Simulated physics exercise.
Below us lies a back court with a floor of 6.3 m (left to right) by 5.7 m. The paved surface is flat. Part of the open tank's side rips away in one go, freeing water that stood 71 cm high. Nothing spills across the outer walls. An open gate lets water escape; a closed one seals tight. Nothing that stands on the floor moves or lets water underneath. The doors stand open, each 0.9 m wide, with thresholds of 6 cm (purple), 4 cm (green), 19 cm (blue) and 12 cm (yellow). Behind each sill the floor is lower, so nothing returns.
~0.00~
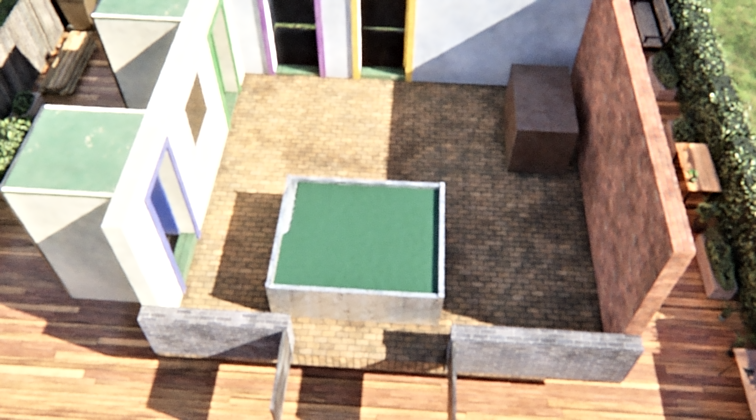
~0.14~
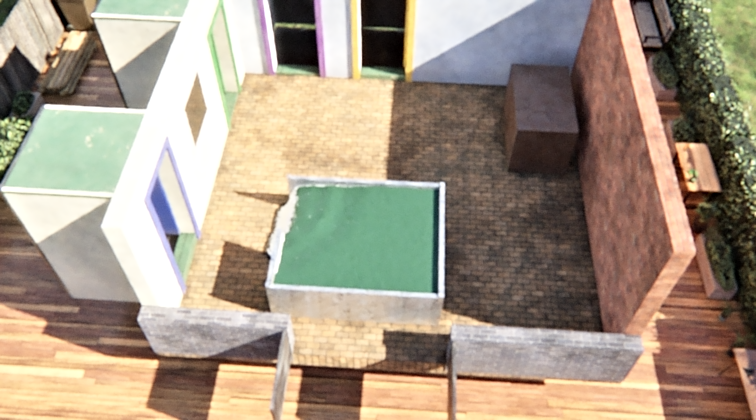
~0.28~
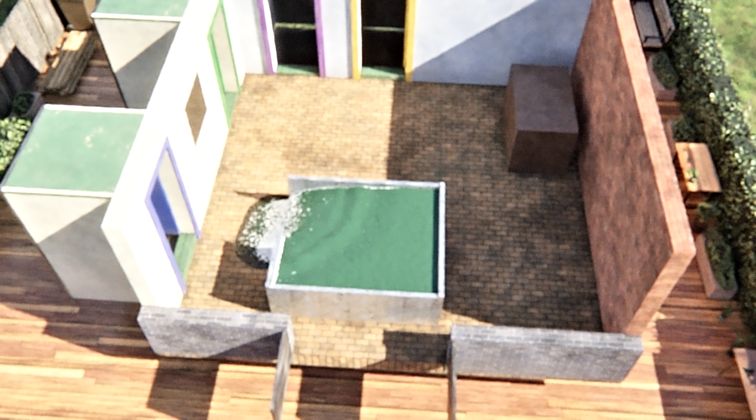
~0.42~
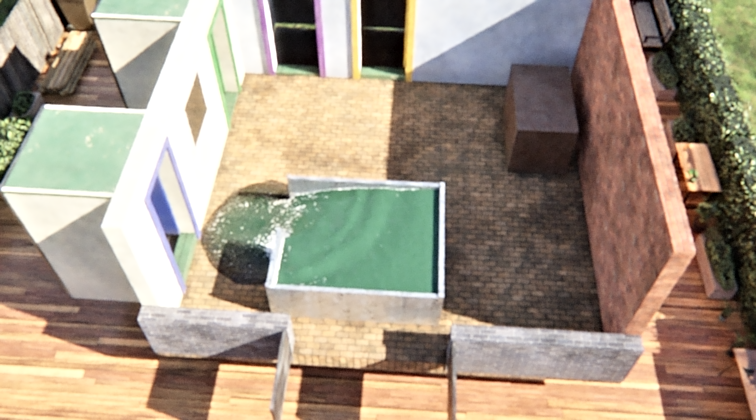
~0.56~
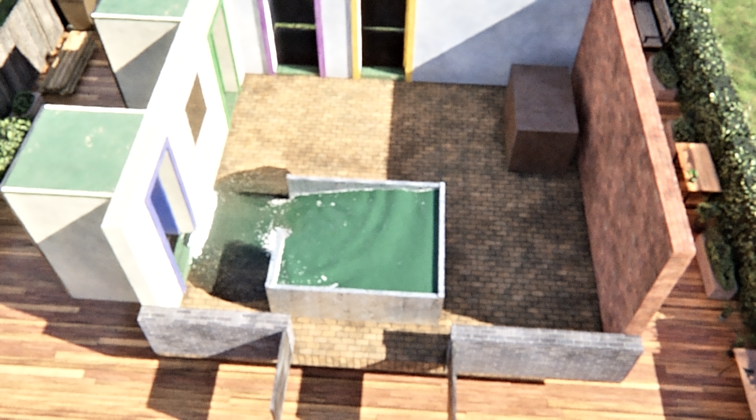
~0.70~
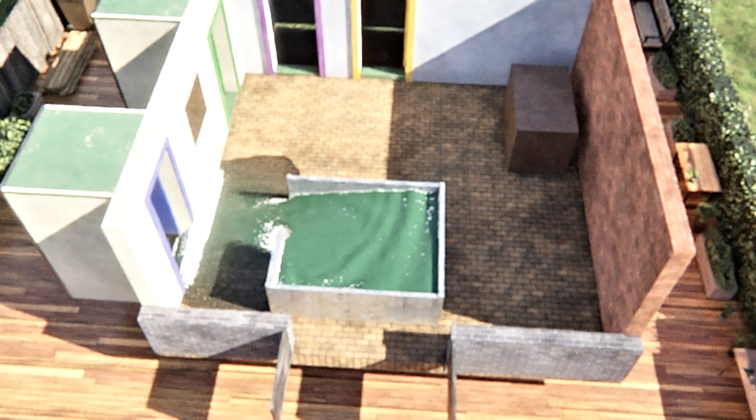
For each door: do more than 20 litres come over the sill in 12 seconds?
The water let in: At the purple door it goes over the limit; at the green door it goes over the limit; at the blue door it goes over the limit; at the yellow door it does not reach the limit.
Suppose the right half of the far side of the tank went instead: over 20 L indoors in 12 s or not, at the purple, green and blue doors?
Then: Purple above, green past it, blue not over.
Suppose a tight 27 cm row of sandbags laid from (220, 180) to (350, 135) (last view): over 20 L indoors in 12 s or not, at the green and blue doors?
Then: Green below, blue past it.
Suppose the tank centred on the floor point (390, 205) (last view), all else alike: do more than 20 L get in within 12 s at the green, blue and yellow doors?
Then: Green over, blue under, yellow below.
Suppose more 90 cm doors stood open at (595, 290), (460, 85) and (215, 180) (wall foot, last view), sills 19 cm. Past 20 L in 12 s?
In that order: Below, under, above.
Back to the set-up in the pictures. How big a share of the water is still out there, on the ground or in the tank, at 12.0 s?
Some 70 per cent remains.
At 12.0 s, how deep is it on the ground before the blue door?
Some 8.5 cm.
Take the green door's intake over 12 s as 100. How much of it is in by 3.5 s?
About 30 per cent.
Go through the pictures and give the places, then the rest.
The first picture shows still water, 71 cm deep, in the open tank at (360, 236).
In the second picture, the front is at a hidden place, 0.6 m from the gap at (290, 224); 0.2 m2 of floor is under water; 71 cm left at the back of the open tank.
In the third picture, the front is at (242, 249), 0.8 m from the gap at (290, 225); 0.8 m2 of floor is under water; 71 cm left at the back of the open tank.
In the fourth picture, water pours out at (290, 226) and has run 1.4 m, to (207, 238); typically 8 cm deep outside, 71 cm at the open tank's back.
In the fifth picture, water pours out at (290, 226) and has run 1.7 m, to (214, 186); typically 6 cm deep outside, 71 cm at the open tank's back.
In the sixth picture, water pours out at (290, 225) and has run 2.0 m, to (219, 165); typically 7 cm deep outside, 68 cm at the open tank's back.
After 1.4 s water covers 20 % of the floor and is deepest (47 cm) near (214, 223); purple door not reached, green door 6 cm at the sill, 0 L in, blue door 31 cm at the sill, 25 L in, yellow door not reached.
After 2.2 s water covers 30 % of the floor and is deepest (42 cm) near (203, 223); purple door 17 cm at the sill, 12 L in, green door 9 cm at the sill, 5 L in, blue door 32 cm at the sill, 78 L in, yellow door not reached.
After 3.5 s water covers 45 % of the floor and is deepest (32 cm) near (203, 223); purple door 21 cm at the sill, 131 L in, green door 7 cm at the sill, 18 L in, blue door 22 cm at the sill, 125 L in, yellow door 9 cm at the sill, 0 L in.
After 7.0 s water covers 80 % of the floor and is deepest (20 cm) near (206, 214); purple door 15 cm at the sill, 328 L in, green door 6 cm at the sill, 41 L in, blue door 13 cm at the sill, 140 L in, yellow door 8 cm at the sill, 0 L in.
After 12.0 s water covers 100 % of the floor and is deepest (12 cm) near (217, 215); purple door 9 cm at the sill, 421 L in, green door 6 cm at the sill, 66 L in, blue door 8 cm at the sill, 140 L in, yellow door 5 cm at the sill, 0 L in.
